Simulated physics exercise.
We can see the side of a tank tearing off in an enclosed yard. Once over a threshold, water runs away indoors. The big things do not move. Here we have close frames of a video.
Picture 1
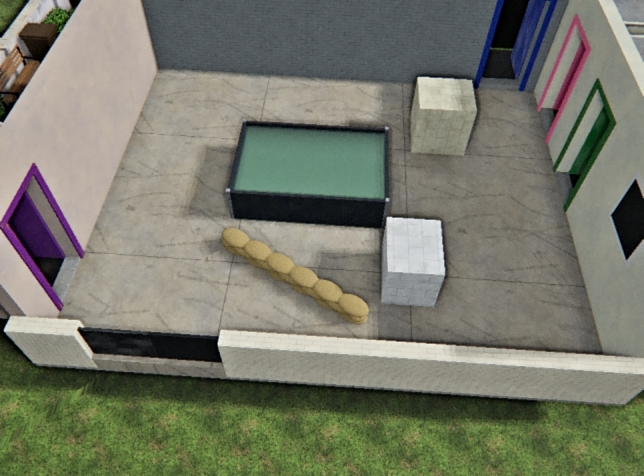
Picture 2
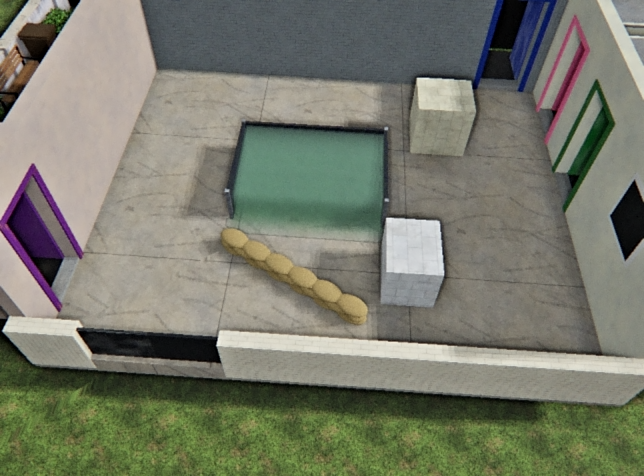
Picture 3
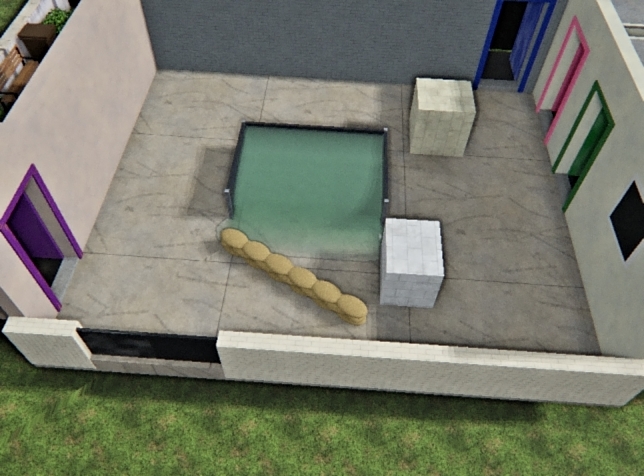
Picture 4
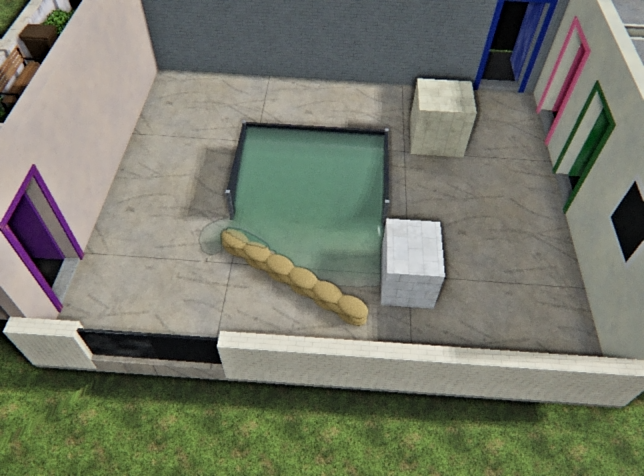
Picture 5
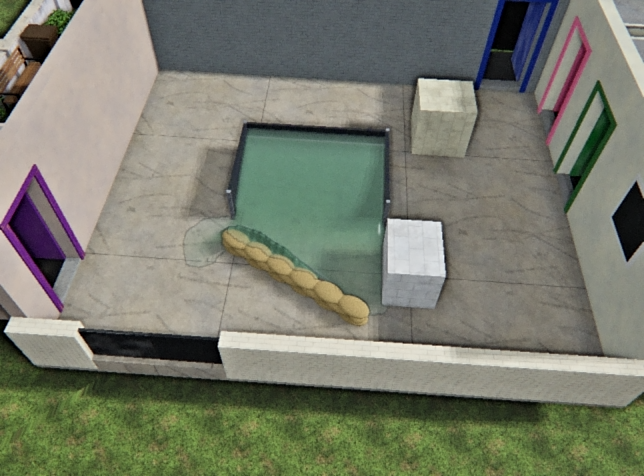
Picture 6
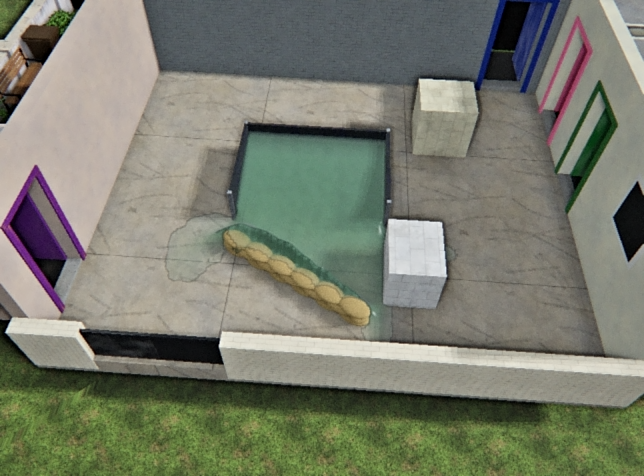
The clip shows an open tank of green water in a walled yard losing its near side, and the water pours out against a row of sandbags, spreading around the left end and between the right end and a white block.
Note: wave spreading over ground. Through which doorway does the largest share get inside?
The green doorway.
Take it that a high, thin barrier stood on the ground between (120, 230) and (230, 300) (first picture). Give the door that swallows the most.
It's the one in green.
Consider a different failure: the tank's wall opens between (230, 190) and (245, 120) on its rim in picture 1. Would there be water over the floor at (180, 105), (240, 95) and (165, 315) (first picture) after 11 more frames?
The first spot is soaked through, the second is left untouched and the third is left untouched.
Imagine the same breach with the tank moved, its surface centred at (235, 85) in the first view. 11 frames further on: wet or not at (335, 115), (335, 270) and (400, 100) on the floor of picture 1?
Point by point, the spots are not hit, hit and not hit.
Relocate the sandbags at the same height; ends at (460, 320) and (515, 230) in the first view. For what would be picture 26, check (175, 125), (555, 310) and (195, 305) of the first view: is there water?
Going through them, I'd say unwetted, swamped and swamped.
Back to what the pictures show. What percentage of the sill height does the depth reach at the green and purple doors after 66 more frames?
Approx. 200 % then 70 %.
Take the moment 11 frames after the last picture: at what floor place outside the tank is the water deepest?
My finger goes to (348, 302).
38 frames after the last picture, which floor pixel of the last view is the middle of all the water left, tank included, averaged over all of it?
Near pixel (349, 233).
A moment on, water covers 25 % of the floor; green door not reached, blue door not reached, purple door not reached, pink door not reached.
Next, water covers 40 % of the floor; green door not reached, blue door not reached, purple door a trickle in, pink door not reached.
Then, water covers 50 % of the floor; green door wet at the sill, nothing in, blue door not reached, purple door a trickle in, pink door not reached.
Later, water covers 65 % of the floor; green door some in, blue door wet at the sill, nothing in, purple door some in, pink door wet at the sill, nothing in.
In the end, water covers 85 % of the floor; green door some in, blue door wet at the sill, nothing in, purple door some in, pink door wet at the sill, nothing in; the green door has let in the most.
